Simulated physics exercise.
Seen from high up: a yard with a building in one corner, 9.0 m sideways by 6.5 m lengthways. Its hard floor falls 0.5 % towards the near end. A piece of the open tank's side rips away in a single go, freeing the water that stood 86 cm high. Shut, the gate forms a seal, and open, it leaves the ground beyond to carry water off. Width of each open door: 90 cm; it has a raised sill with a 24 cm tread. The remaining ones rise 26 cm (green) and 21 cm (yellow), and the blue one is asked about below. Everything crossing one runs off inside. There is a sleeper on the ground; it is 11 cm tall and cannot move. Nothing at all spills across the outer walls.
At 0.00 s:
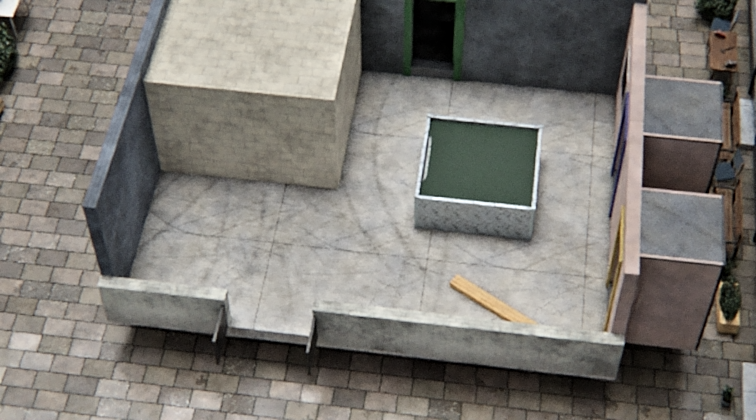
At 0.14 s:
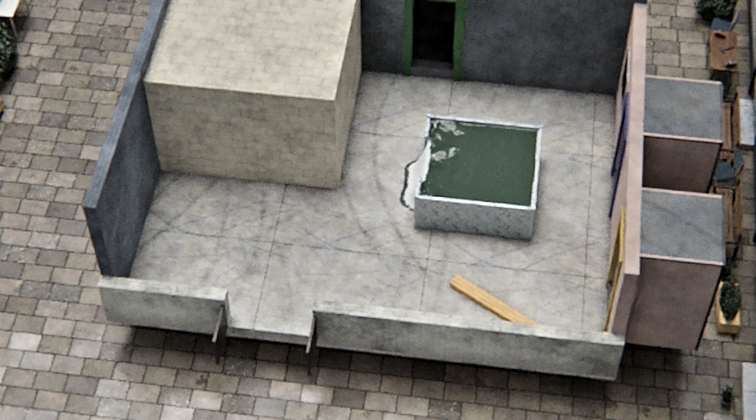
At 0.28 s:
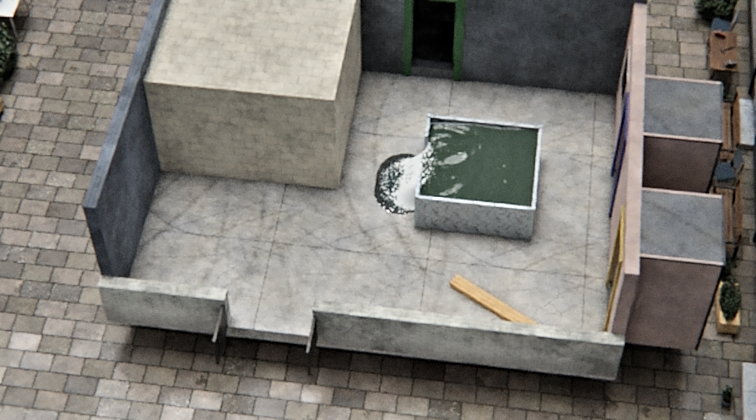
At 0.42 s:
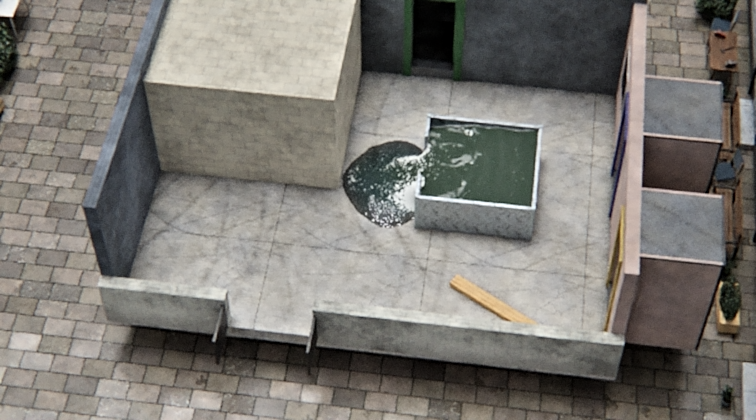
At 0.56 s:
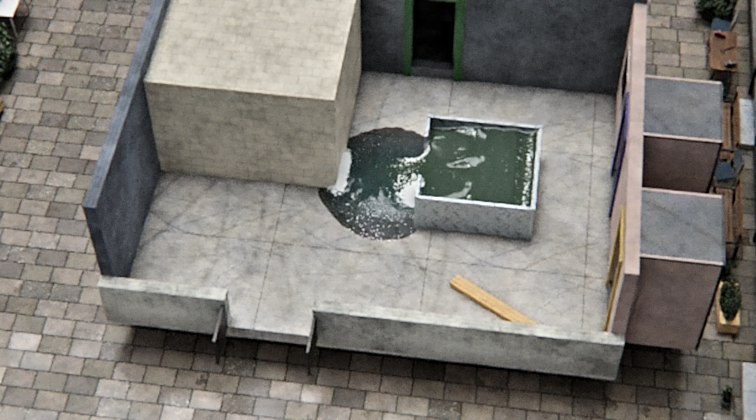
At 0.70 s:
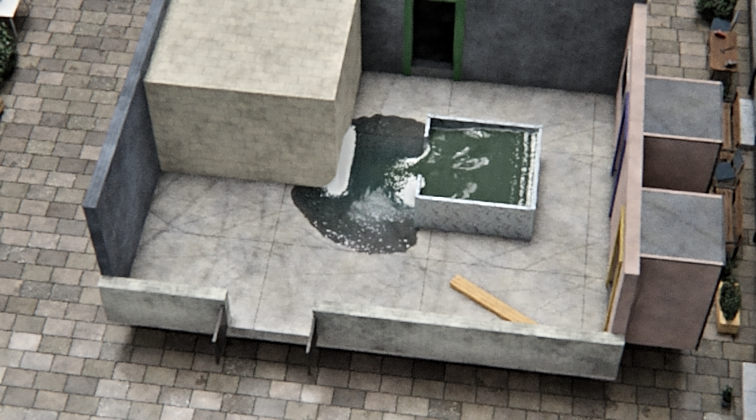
Open tank in a walled yard splitting at its left side, dark water pouring out and spreading across the pale floor.
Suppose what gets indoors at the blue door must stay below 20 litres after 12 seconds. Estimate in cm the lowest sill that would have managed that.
A height of about 6.5 cm would have managed it.
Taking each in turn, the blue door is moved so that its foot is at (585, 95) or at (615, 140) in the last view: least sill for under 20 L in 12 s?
You'd want roughly 11.0 cm there first, then roughly 13.0 cm.
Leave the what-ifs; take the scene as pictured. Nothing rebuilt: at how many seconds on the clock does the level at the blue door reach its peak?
I'd guess close to 5.0 seconds.
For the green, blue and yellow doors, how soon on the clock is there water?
Arrival times: Green 1.8 seconds, blue 4.0 seconds, yellow 5.5 seconds.
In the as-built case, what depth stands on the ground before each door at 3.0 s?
Green door 20 cm, blue door 0 cm, yellow door 0 cm.
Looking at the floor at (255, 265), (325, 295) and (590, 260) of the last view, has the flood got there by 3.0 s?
In that order: Flooded, under water, still dry.
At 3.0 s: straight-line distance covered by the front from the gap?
Distance from gap: Approx. 6.4 m.
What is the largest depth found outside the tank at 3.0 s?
Max depth: Around 34 cm.
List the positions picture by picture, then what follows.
The first picture shows the open tank at (480, 164) is whole and still, 86 cm deep; the blue door at (619, 161) is dry.
In the second picture, the gap is at (424, 175), the front 0.3 m out at (404, 200); the back of the open tank holds 86 cm.
In the third picture, the front is at (378, 190), 0.9 m from the gap at (424, 176); 1.0 m2 of floor is wet, 86 cm left at the back.
In the fourth picture, the gap is at (424, 177), the front 1.5 m out at (347, 178); the back of the open tank holds 85 cm.
In the fifth picture, water pours out at (424, 177) and has run 2.0 m, to (322, 194); about 7 cm deep outside, 78 cm at the back.
In the sixth picture, the front is at (297, 199), 2.4 m from the gap at (424, 177); 5.3 m2 of floor is wet, 71 cm left at the back; the blue door at (619, 161), 3.7 m from the gap, is still 3.8 m from the nearest water.
After 1.4 s water covers 25 % of the floor, deepest (52 cm) near (350, 176); it has not reached the blue door.
After 3.0 s water covers 55 % of the floor, deepest (34 cm) near (131, 304); it has not reached the blue door.
After 12.0 s water covers 95 % of the floor, deepest (12 cm) near (538, 325); 6 cm at the blue door, 0 litres in over its 22 cm sill.
At the blue door as built, the water arrived by 4.2 s and peaked near 11 cm at 4.8 s.
With a sill of 5.5 cm, 31 litres would have come in within the 12 s; with 7.5 cm, 10 litres. So under 20 litres takes about 6.5 cm.
